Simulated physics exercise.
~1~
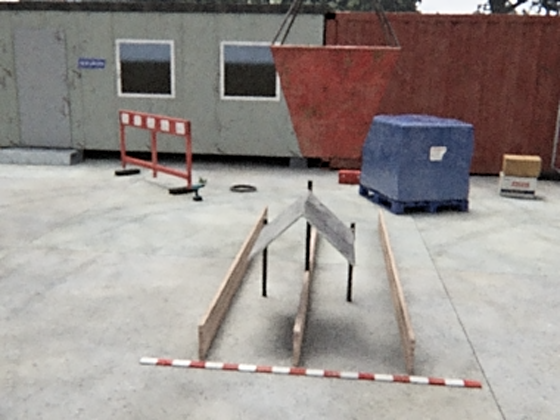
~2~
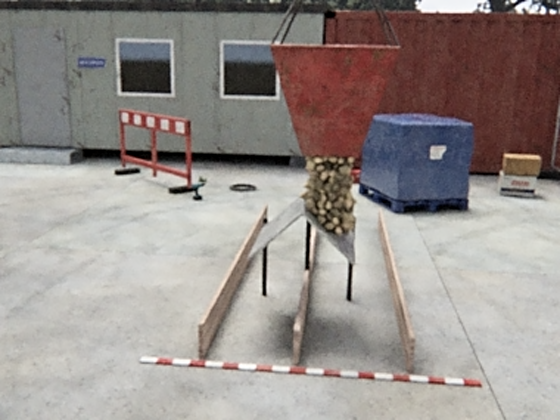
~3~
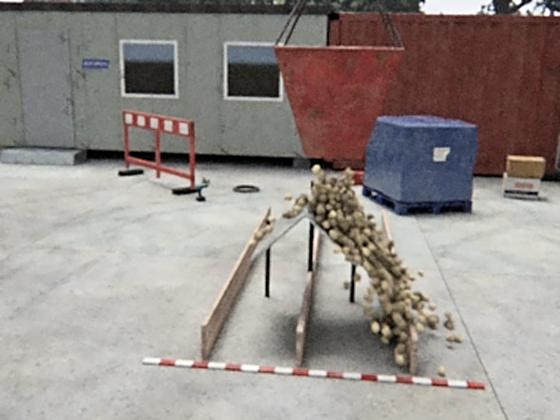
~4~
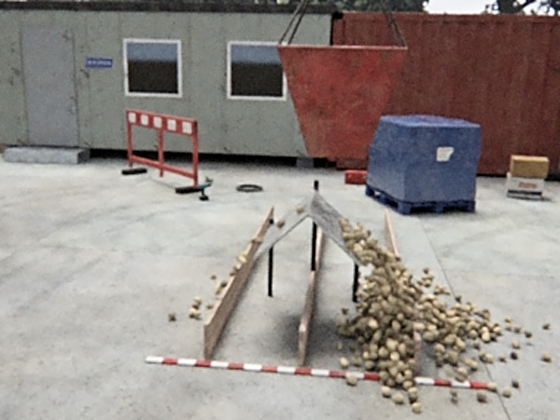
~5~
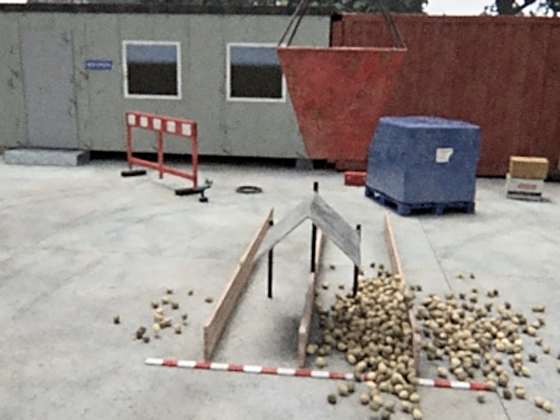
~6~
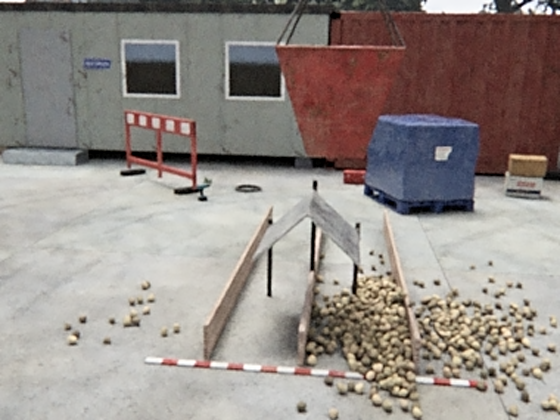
To begin with, a red skip hangs still above a peaked steel plate on legs, with three long boards on the concrete and a red and white staff lying across the front. Rounded stones then pour from the bottom of the skip onto the peak. Most slide down the right slope in a thick stream, while a few go left. They tumble into the right bay, and many spill over the outer board. At the end the skip hangs empty, with most stones heaped in the right bay, many scattered beyond it and a few lying left of the boards.
